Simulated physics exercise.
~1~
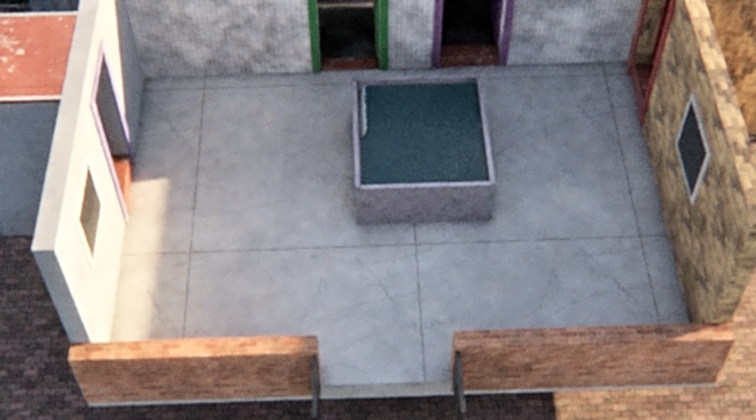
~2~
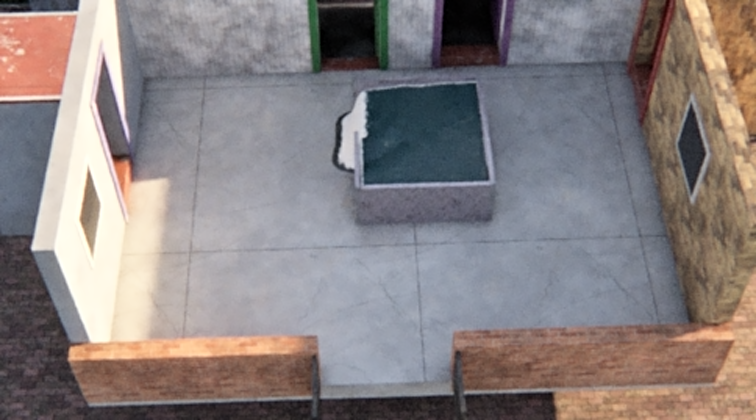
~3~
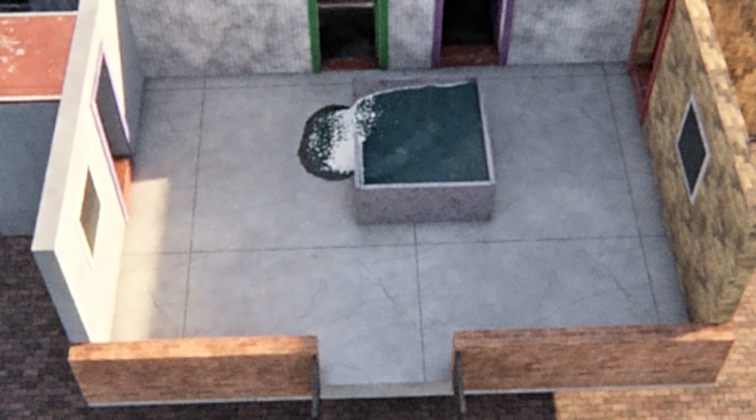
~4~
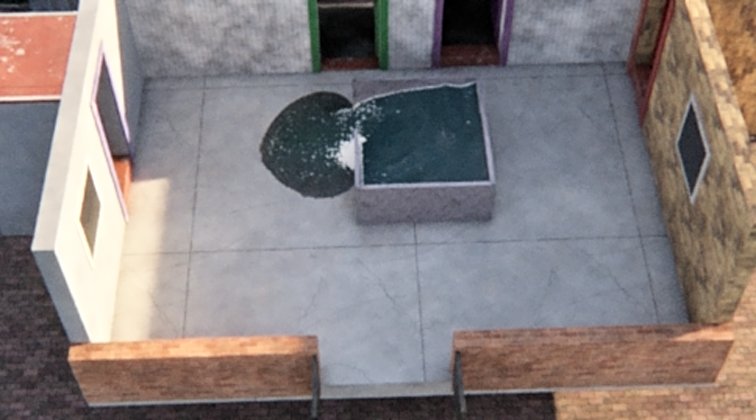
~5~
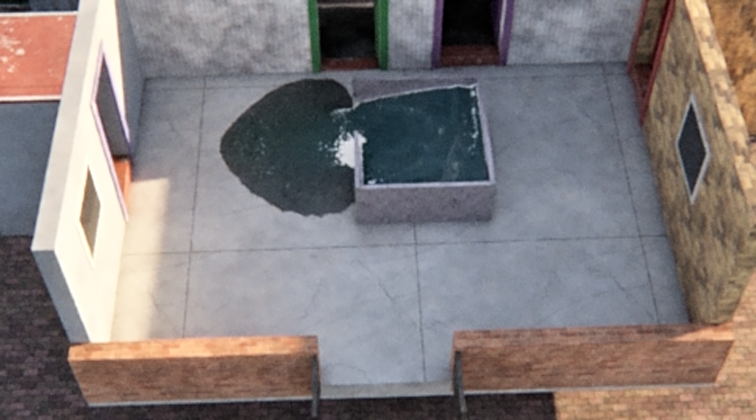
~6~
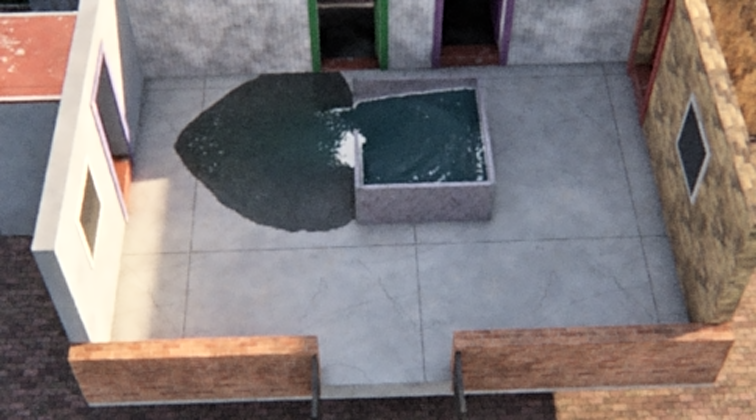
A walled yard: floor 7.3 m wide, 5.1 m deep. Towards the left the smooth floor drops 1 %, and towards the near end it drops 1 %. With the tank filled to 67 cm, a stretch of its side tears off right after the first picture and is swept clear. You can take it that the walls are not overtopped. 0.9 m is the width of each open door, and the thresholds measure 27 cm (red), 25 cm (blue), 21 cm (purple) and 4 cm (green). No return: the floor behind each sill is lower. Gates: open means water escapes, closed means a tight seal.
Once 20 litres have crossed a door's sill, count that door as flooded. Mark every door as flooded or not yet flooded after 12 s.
After that time, red door: Not yet flooded; blue door: Not yet flooded; purple door: Not yet flooded; green door: Not yet flooded.
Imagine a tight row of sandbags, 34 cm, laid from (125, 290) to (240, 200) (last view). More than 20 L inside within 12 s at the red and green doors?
Against the limit, the red door stays within it and the green door goes beyond it.
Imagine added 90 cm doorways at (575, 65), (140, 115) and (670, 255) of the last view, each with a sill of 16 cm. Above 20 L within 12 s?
So, in the order given, it's shy of the mark, then beyond the mark, then shy of the mark.
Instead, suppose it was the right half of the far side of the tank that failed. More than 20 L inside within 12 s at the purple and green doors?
Checking each door against the limit: Purple tops it, green tops it.
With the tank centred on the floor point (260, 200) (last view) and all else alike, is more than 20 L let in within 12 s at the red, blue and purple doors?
For the red door, the amount is acceptable; for the blue door, the amount is too high; for the purple door, the amount is acceptable.
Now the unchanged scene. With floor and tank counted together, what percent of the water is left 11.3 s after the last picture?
Some 92 in a hundred.
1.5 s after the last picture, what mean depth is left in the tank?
Average depth: About 35 cm.
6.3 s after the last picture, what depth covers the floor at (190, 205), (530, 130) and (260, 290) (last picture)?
Depths in turn: Roughly 9, 0 and 10 centimetres.
Then, 0.7 s after the last picture water covers 25 % of the floor and is deepest (44 cm) near (145, 79); red door not reached, blue door 20 cm at the sill, 0 L in, purple door not reached, green door 3 cm at the sill, 0 L in.
Then, 1.5 s after the last picture water covers 30 % of the floor and is deepest (40 cm) near (143, 97); red door not reached, blue door 23 cm at the sill, 0 L in, purple door not reached, green door 3 cm at the sill, 2 L in.
Then, 2.8 s after the last picture water covers 35 % of the floor and is deepest (26 cm) near (108, 362); red door not reached, blue door 17 cm at the sill, 1 L in, purple door not reached, green door 2 cm at the sill, 2 L in.
Then, 6.3 s after the last picture water covers 70 % of the floor and is deepest (21 cm) near (107, 375); red door not reached, blue door 12 cm at the sill, 1 L in, purple door 1 cm at the sill, 0 L in, green door 3 cm at the sill, 2 L in.
Then, 11.3 s after the last picture water covers 95 % of the floor and is deepest (12 cm) near (107, 375); red door 2 cm at the sill, 0 L in, blue door 8 cm at the sill, 1 L in, purple door 1 cm at the sill, 0 L in, green door 1 cm at the sill, 2 L in.
